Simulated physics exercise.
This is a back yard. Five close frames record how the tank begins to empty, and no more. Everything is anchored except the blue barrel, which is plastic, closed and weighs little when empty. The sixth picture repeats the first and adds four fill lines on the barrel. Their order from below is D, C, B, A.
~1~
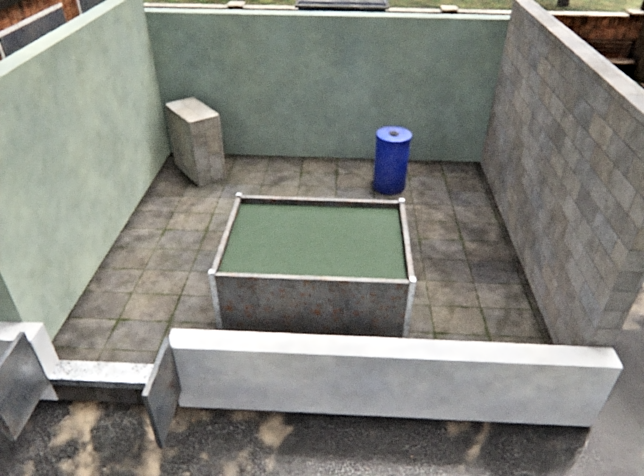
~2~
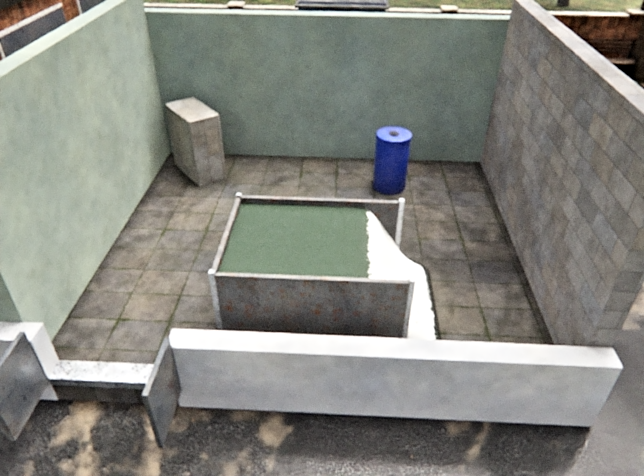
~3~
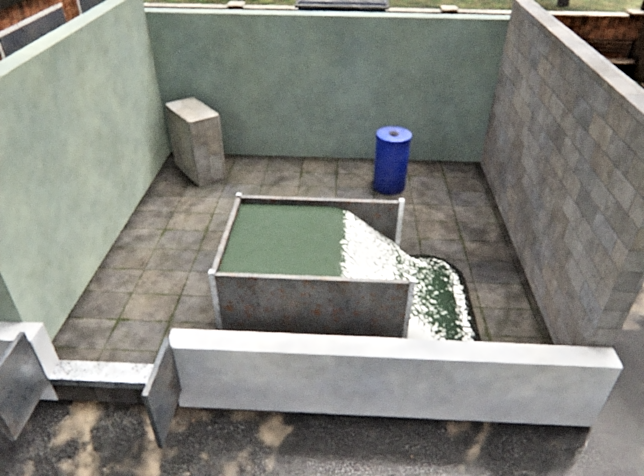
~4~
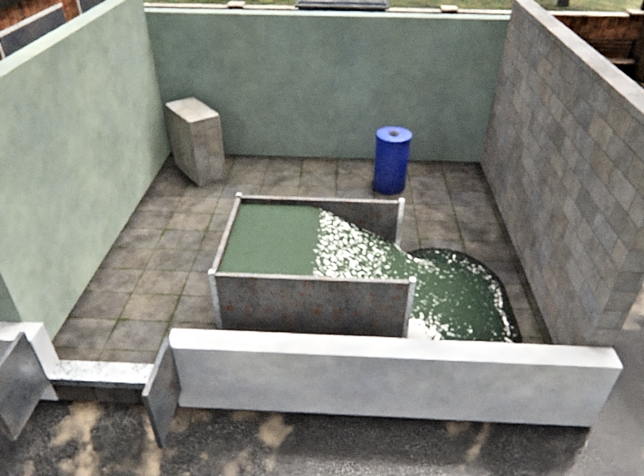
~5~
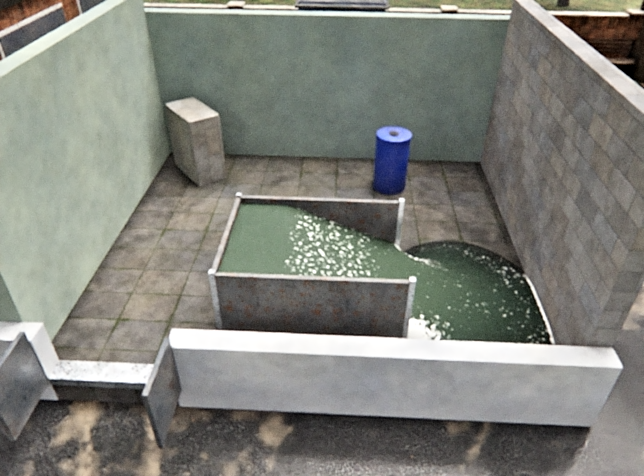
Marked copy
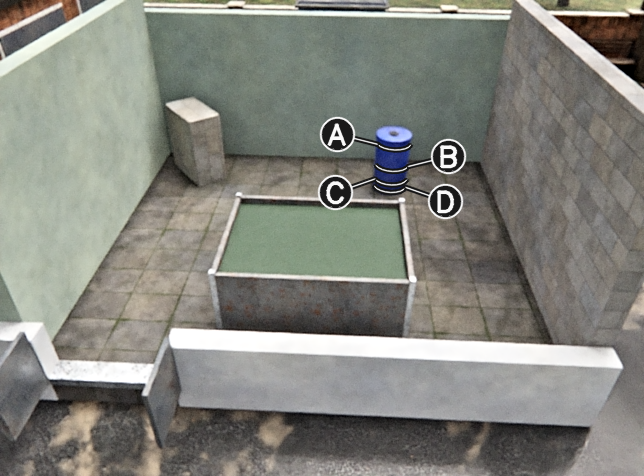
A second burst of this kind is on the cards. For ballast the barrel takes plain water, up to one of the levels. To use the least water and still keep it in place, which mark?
Mark B just does it.
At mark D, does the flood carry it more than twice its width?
Yes.
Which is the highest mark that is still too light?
That is mark C.
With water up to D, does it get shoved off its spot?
Yes, it does.
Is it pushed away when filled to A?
No, that is safe.
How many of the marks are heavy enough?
Two of them.
On the marked copy, A at (394, 149); B at (392, 171); C at (391, 185); D at (390, 192); from the bottom up D, C, B, A.
For mark A, it does not move.
For mark B, it does not move.
For mark C, it is pushed about 3 times its own width away.
For mark D, it is pushed about 6 times its own width away.
